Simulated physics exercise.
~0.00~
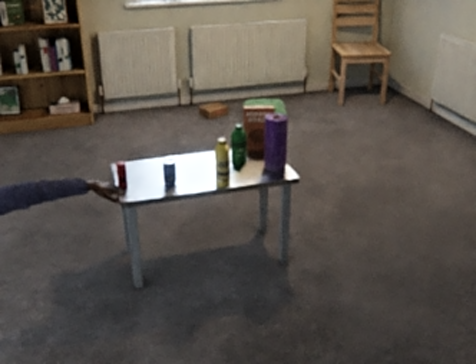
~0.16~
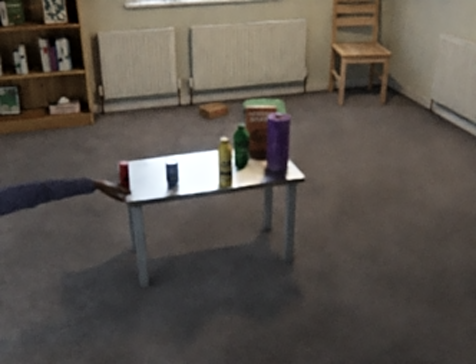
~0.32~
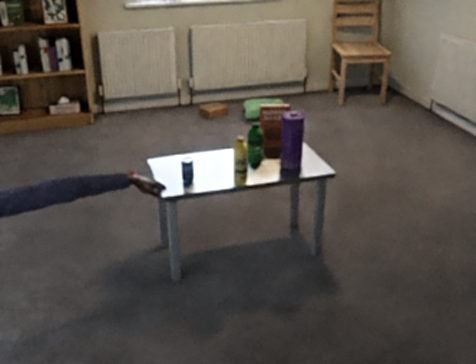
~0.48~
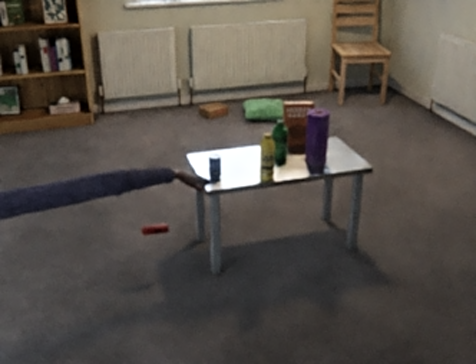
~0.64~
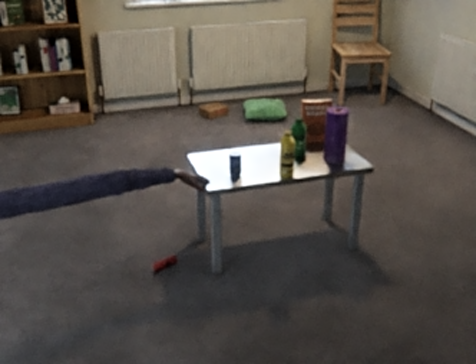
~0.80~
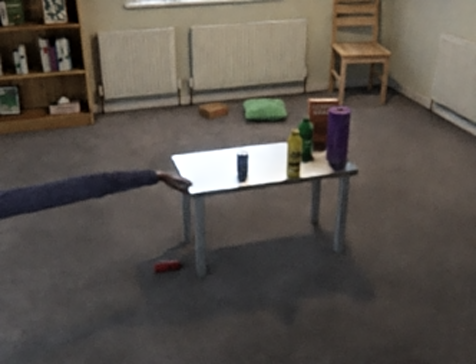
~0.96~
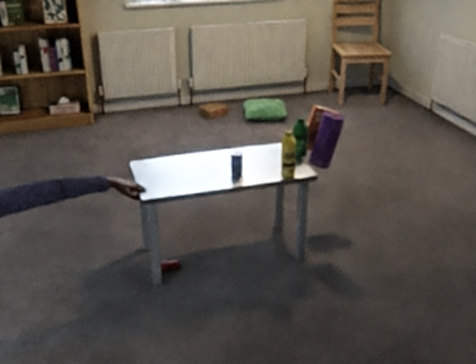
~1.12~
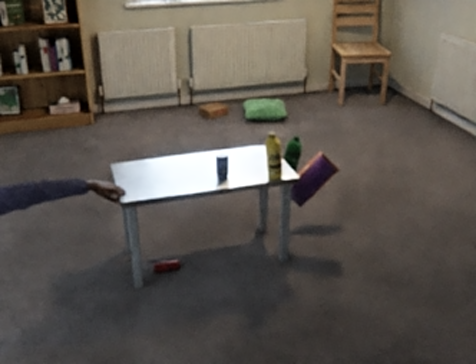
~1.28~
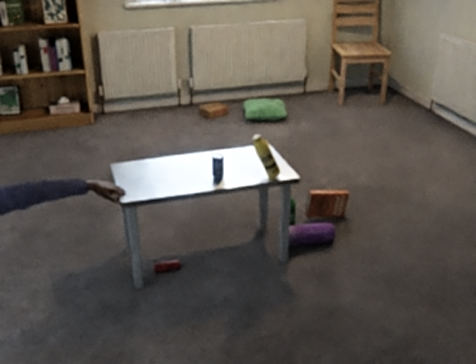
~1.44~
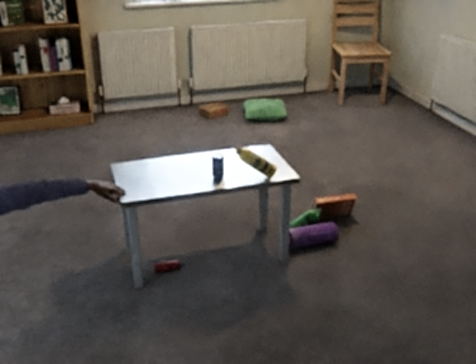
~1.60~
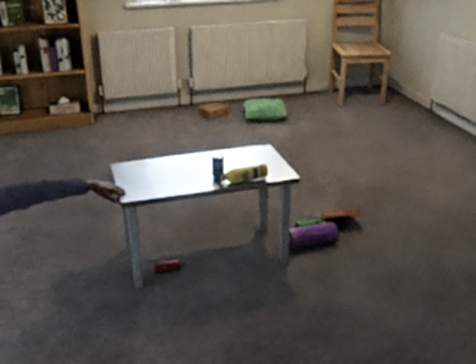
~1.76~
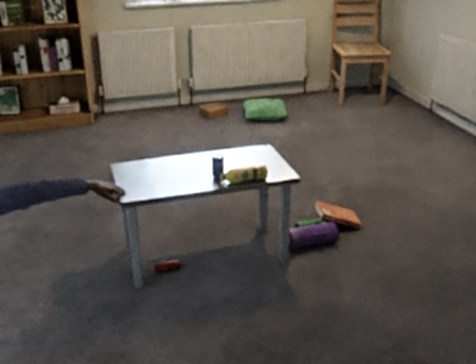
In a carpeted room with radiators, a bookcase and a wooden chair, seen from slightly above, a dark-sleeved arm grips the left end of a small white table. On it stand a red shaker, a blue can, a yellow bottle, a green bottle, an orange book and a tall purple roll. The hand shoves the table right, and the shaker drops off the left end. It then pulls the table back left, and the roll, book and green bottle fall off the right end. The yellow bottle topples on the tabletop, while the blue can stays upright beside it.
